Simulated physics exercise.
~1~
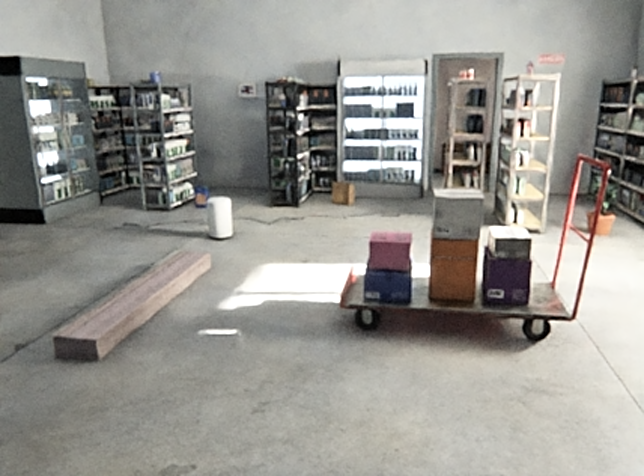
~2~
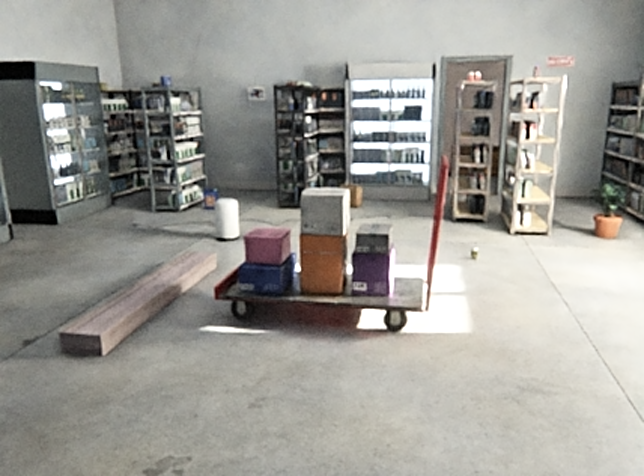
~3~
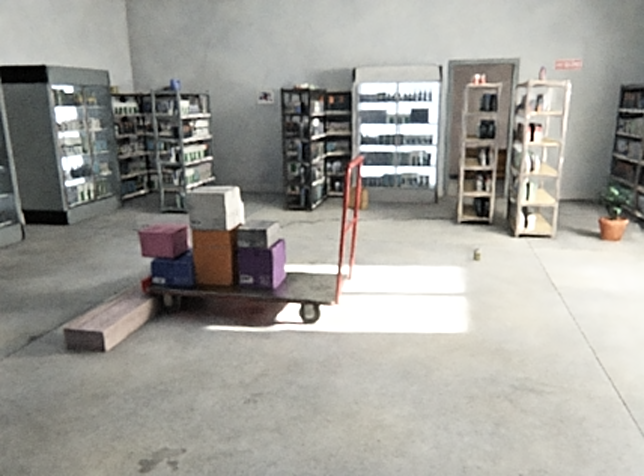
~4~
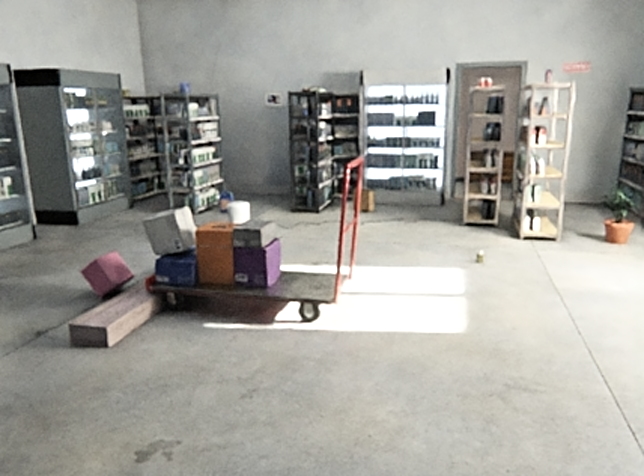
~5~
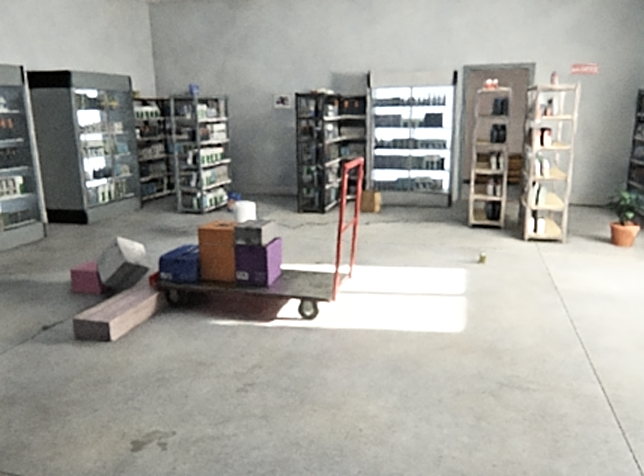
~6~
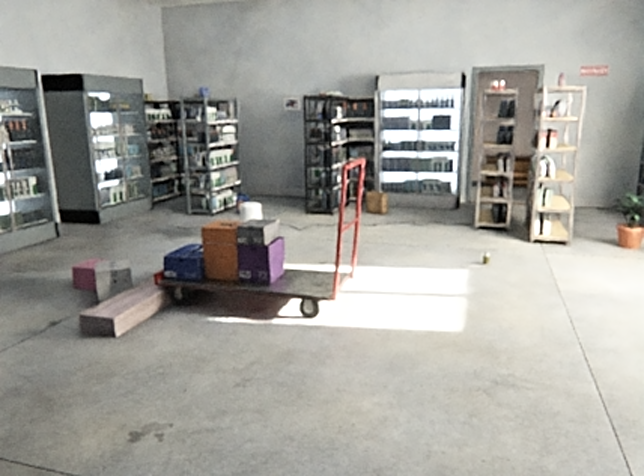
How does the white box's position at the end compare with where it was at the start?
At the start it sat on top of the orange box on the trolley, but by the end it was lying on the floor at the left, past the low step and next to the pink box.
